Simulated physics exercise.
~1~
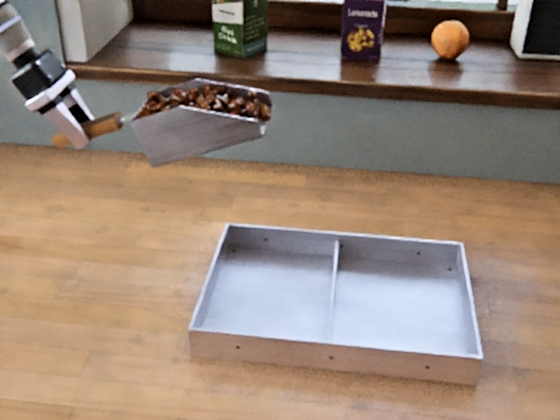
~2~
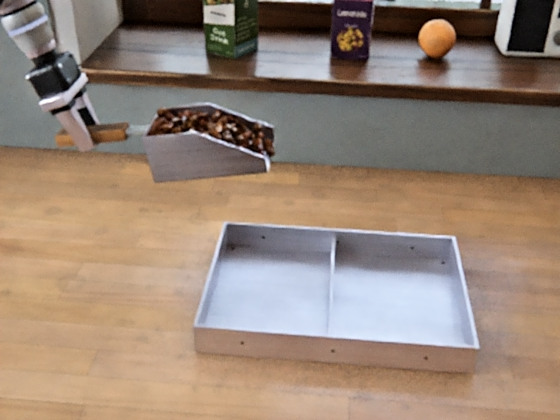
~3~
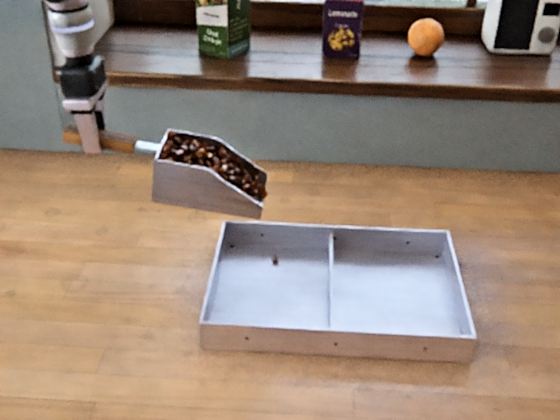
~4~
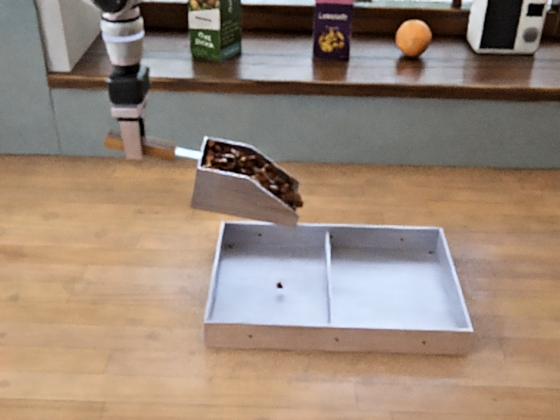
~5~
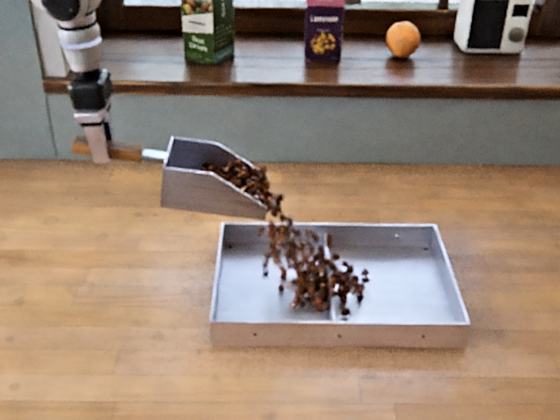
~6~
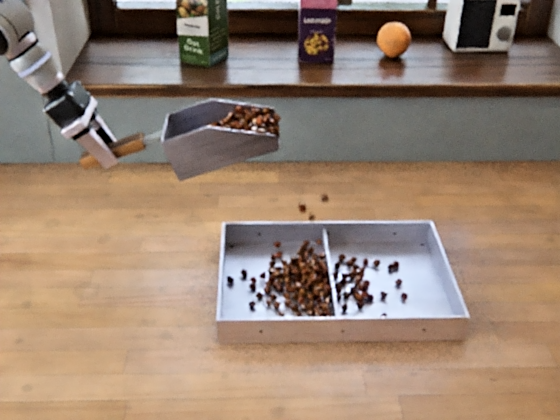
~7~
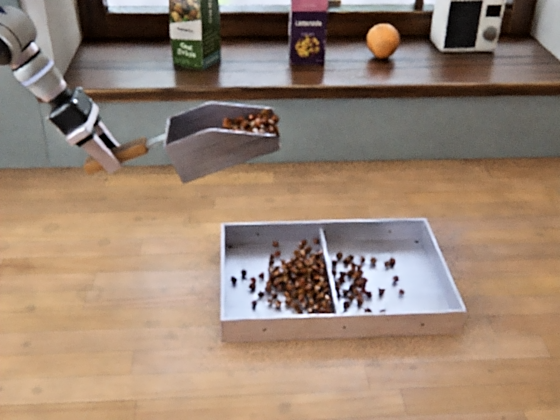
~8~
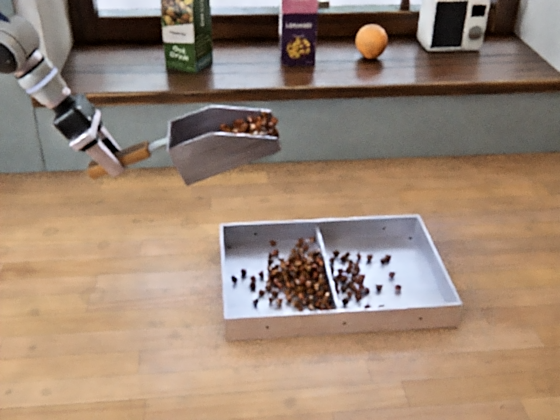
Robotic arm tipping a metal scoop of brown pellets into a divided tray, then tilting back with some still in the scoop.
